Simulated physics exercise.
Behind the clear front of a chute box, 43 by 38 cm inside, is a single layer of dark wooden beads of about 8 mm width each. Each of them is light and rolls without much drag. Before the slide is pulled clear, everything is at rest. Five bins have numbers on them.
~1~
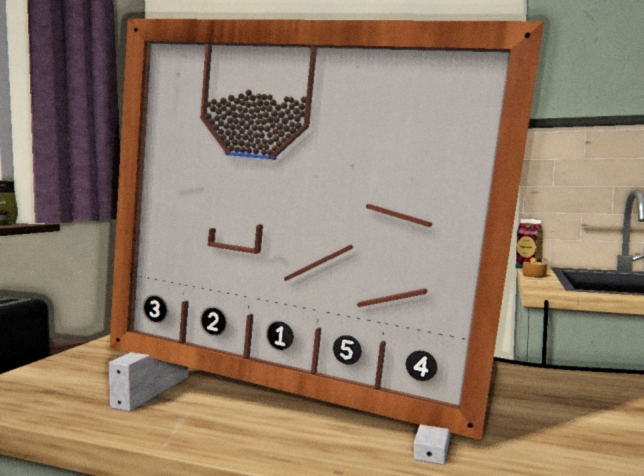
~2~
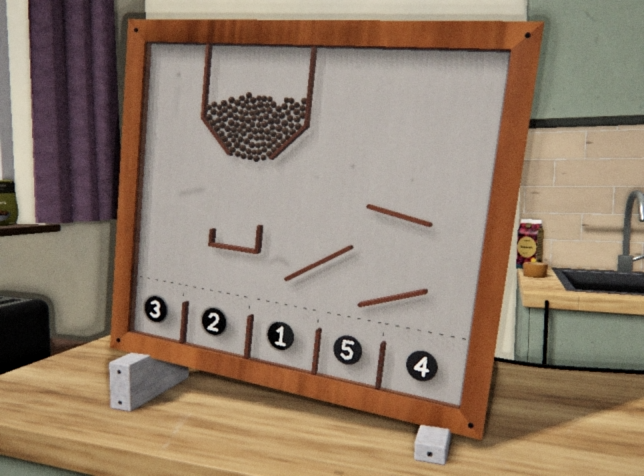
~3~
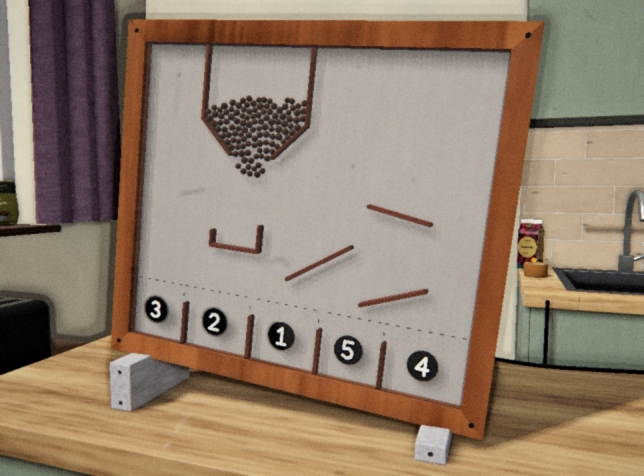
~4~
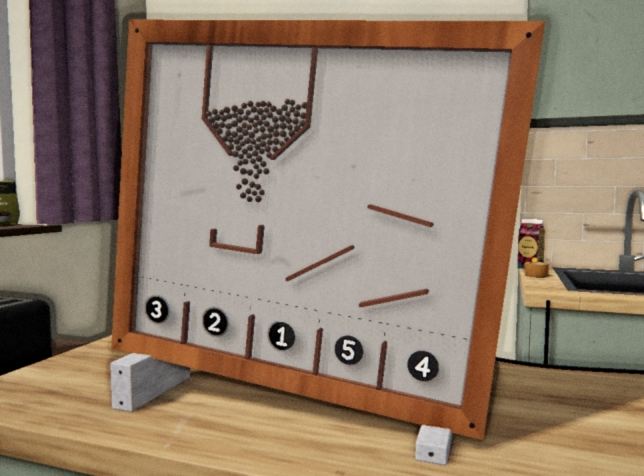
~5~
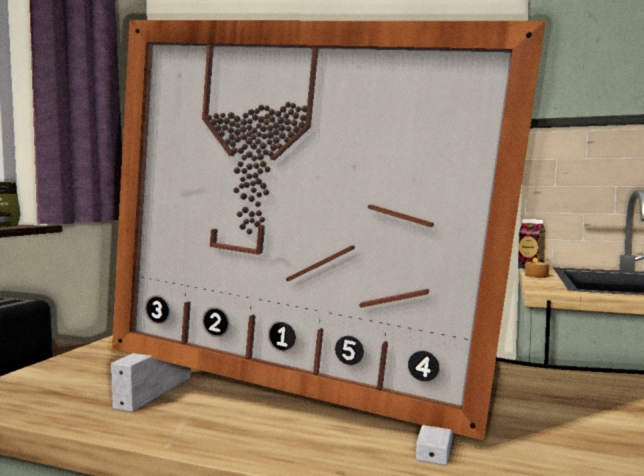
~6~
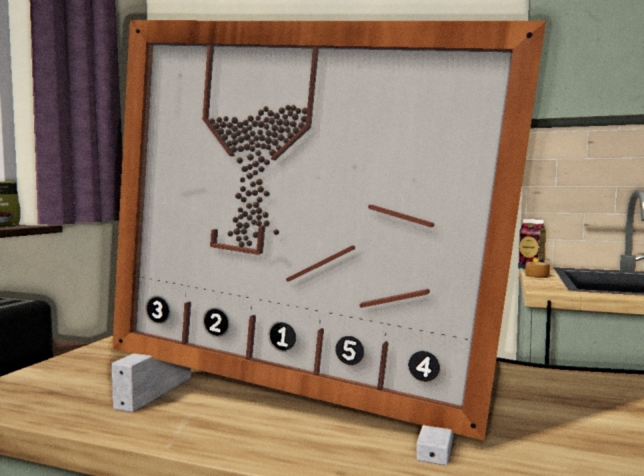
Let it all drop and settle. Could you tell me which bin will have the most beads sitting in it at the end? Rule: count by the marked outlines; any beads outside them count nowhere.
That would be 1.
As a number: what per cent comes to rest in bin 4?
Close to 0 per cent of the load rests there.
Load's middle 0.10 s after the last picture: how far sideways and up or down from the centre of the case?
Position estimate: Left 5 cm, above 3 cm.
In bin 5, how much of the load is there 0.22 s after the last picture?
About 0 percent of the load.
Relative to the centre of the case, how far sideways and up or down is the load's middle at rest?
The middle sits around 8 cm left of it and 12 cm below it.
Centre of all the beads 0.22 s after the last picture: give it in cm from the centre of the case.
I'd put it near 6 centimetres to the left and 1 centimetres below.
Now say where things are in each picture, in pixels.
The first frame shows tilted 6° clockwise; about 120 beads; beads centred (258, 122); no. 1 (280, 336), no. 2 (214, 321), no. 3 (155, 309), no. 4 (421, 366), no. 5 (347, 350); slide (227, 153) to (274, 158).
The second frame shows beads centred (253, 125); 4 out, bottom bead (256, 159).
The third frame shows beads centred (253, 130); 11 out, bottom bead (257, 174).
The fourth frame shows beads centred (259, 139); 23 out, bottom bead (250, 199).
The fifth frame shows beads centred (254, 146); 35 out, bottom bead (249, 231).
The sixth frame shows beads centred (256, 164); 46 out, bottom bead (242, 244); wall ends (188, 304), (253, 317), (321, 331), (385, 344), (289, 279) to (352, 248), (215, 231) to (262, 227).
Then, 0.10 s later than the last picture, nothing in the marked areas.
Then, 0.22 s later than the last picture, no. 1, 5 %.
Then, 0.45 s later than the last picture, no. 1, 15 %, no. 2, 10 %, no. 3, 15 %.
All still 1.4 s after it, no. 1, 30 %, no. 2, 10 %, no. 3, 20 %, no. 4, 0 %, no. 5, 0 %, elsewhere 35 %.
